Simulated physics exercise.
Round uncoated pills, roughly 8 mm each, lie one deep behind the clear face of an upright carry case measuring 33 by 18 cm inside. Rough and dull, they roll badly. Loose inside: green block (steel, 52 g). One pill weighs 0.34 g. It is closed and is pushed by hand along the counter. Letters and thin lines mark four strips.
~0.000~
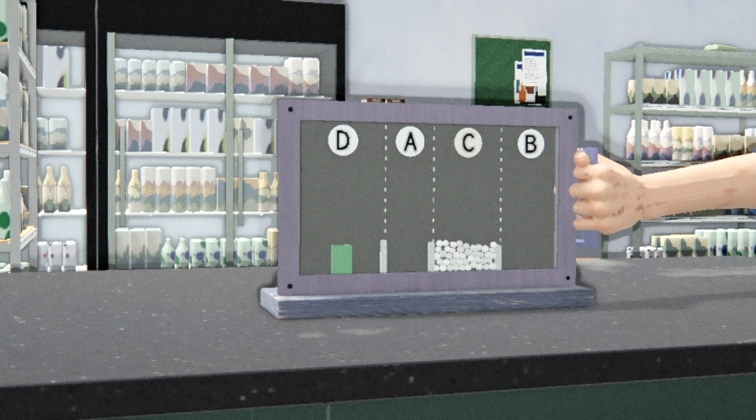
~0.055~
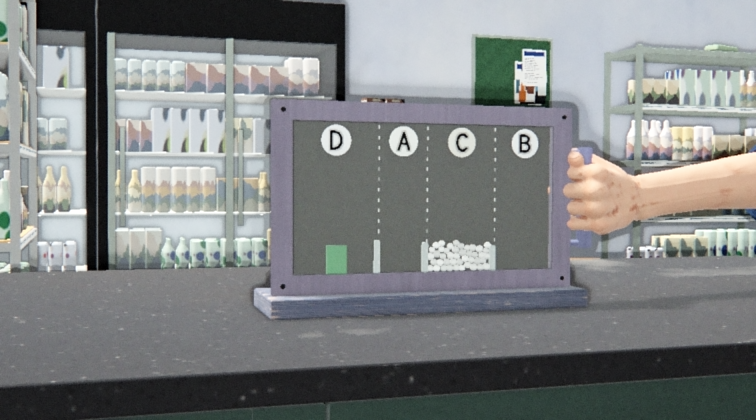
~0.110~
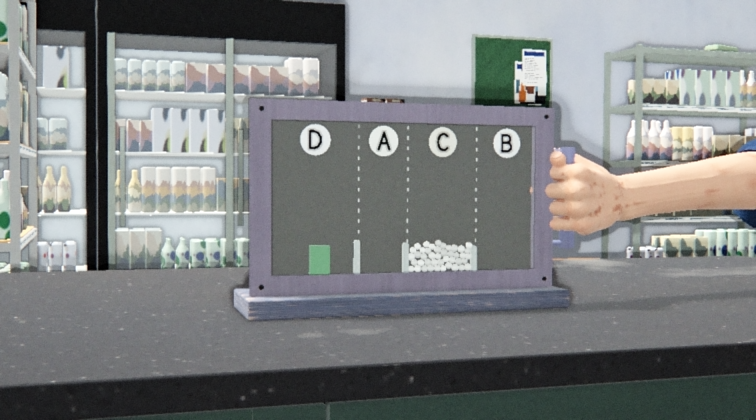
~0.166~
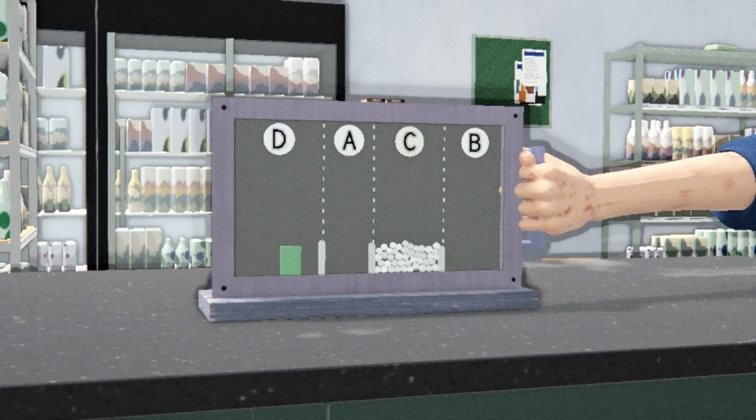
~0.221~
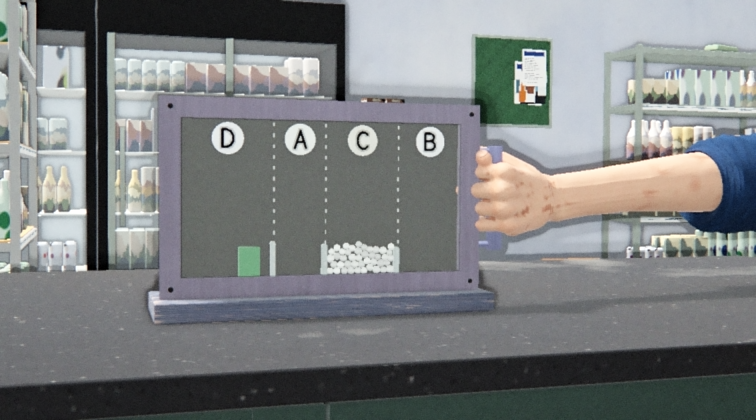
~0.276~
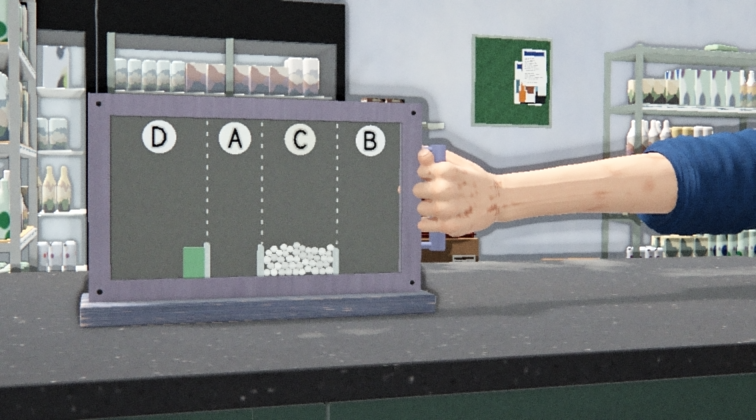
A hand pushing an upright clear-fronted case of white pills and a green block leftward along a counter, past stocked shelves.
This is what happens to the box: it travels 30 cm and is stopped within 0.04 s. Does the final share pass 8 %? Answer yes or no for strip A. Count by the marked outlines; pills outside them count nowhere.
A: Yes.
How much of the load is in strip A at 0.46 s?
Roughly 15 per cent.
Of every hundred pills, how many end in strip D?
Some 0 per cent.
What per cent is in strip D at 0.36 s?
Some 0 per cent.
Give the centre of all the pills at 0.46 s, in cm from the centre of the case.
About 2 cm right and 7 cm below.
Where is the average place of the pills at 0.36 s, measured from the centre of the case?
About 3 cm right and 7 cm below.
After 0.36 s, it is 30 cm to the left; the pills' middle is 3 cm right of and 7 cm below the centre; C 100 %.
After 0.46 s, it is 30 cm to the left; the pills' middle is 2 cm right of and 7 cm below the centre; A 15 %, C 85 %.
After 0.61 s, it is 30 cm to the left; the pills' middle is 2 cm right of and 7 cm below the centre; A 15 %, C 85 %.
Settled by 1.0 s, it is 30 cm to the left; A 15 %, B 0 %, C 85 %, D 0 %.
